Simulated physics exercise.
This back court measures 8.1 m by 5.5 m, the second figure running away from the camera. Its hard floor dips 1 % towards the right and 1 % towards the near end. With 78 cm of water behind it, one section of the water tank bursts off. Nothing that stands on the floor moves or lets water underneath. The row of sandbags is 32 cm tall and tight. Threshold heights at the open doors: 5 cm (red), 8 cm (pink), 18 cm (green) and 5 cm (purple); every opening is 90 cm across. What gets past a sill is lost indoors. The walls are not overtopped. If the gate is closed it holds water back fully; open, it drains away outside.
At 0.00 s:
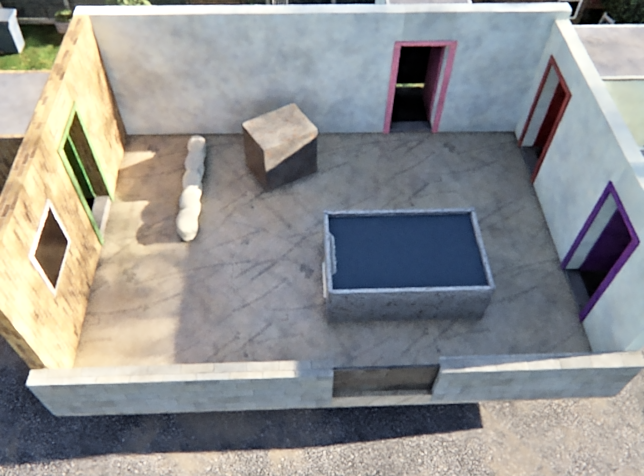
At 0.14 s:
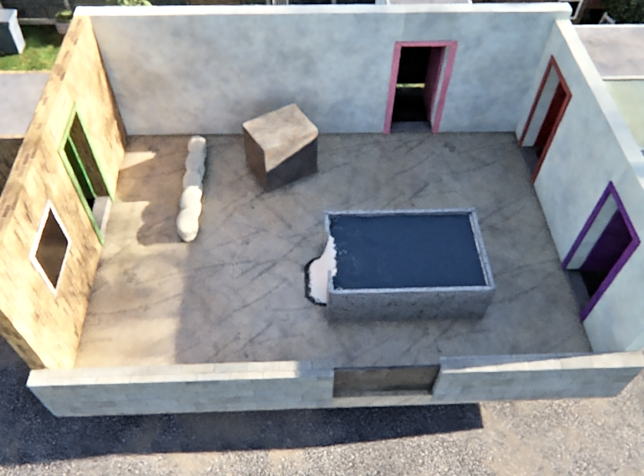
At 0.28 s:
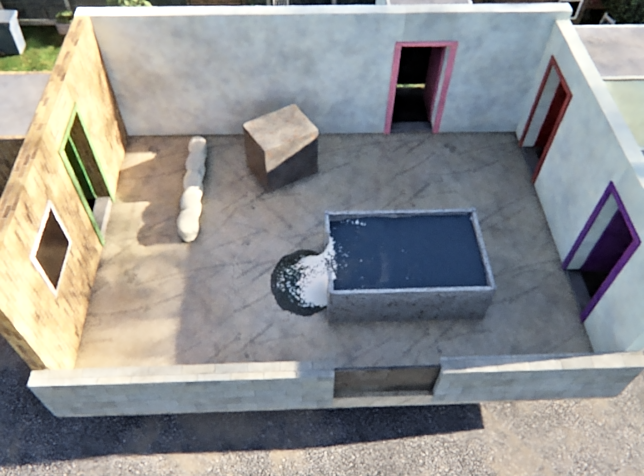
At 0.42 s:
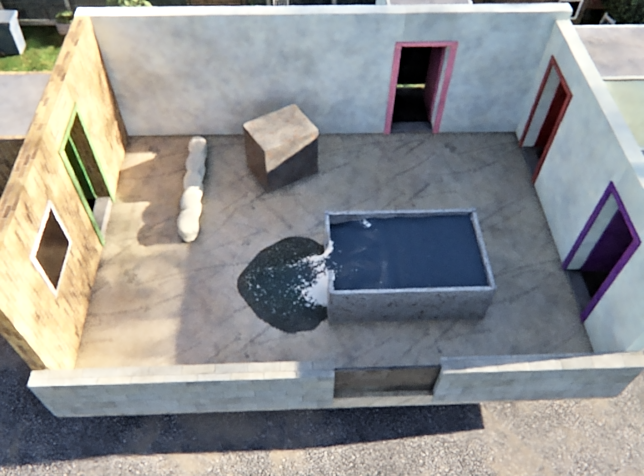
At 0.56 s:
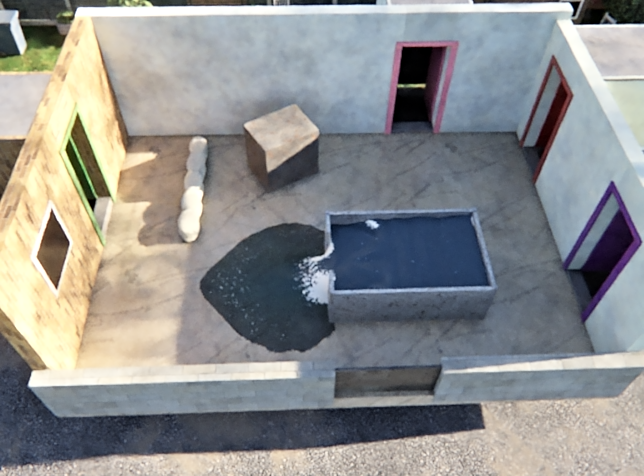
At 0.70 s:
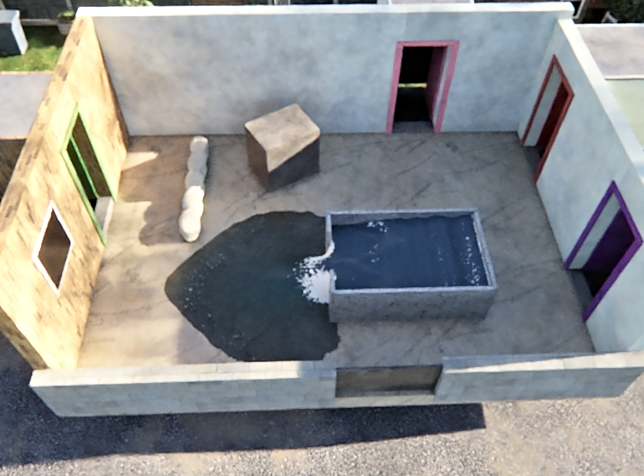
Dark water pours through a gap in the left end of a raised rectangular tank in a walled court, foaming at the opening and spreading leftward across the hard floor in a steadily widening pool below a tilted block.
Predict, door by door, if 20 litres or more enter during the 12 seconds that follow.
Within that time: At the red door it stays under the limit; at the pink door it does not reach the limit; at the green door it stays under the limit; at the purple door it keeps below the limit.
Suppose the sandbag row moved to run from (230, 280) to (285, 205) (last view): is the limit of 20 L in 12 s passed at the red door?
Then: Red past it.
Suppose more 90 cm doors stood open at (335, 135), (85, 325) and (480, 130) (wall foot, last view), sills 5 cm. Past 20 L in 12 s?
In that order: Under, past it, below.
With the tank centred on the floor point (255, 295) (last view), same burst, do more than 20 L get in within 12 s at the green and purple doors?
Then: Green not over, purple over.
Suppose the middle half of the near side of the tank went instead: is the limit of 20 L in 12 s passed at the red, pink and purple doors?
Then: Red past it, pink under, purple past it.
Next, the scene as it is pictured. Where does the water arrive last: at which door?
It is the purple one.
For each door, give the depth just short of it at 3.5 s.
Depths in cm: Red 0, pink 0, green 13, purple 0.
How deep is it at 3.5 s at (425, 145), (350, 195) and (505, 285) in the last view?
In that order: 0, 0 and 0 cm.
After 1.4 s water covers 30 % of the floor and is deepest (42 cm) near (322, 282); red door not reached, pink door not reached, green door not reached, purple door not reached.
After 2.2 s water covers 35 % of the floor and is deepest (36 cm) near (98, 378); red door not reached, pink door not reached, green door 15 cm at the sill, 0 L in, purple door not reached.
After 3.5 s water covers 45 % of the floor and is deepest (27 cm) near (322, 282); red door not reached, pink door not reached, green door 13 cm at the sill, 3 L in, purple door not reached.
After 7.0 s water covers 65 % of the floor and is deepest (18 cm) near (189, 162); red door 2 cm at the sill, 0 L in, pink door 1 cm at the sill, 0 L in, green door 9 cm at the sill, 4 L in, purple door not reached.
After 12.0 s water covers 95 % of the floor and is deepest (13 cm) near (586, 375); red door 4 cm at the sill, 0 L in, pink door 1 cm at the sill, 0 L in, green door 7 cm at the sill, 4 L in, purple door 7 cm at the sill, 1 L in.
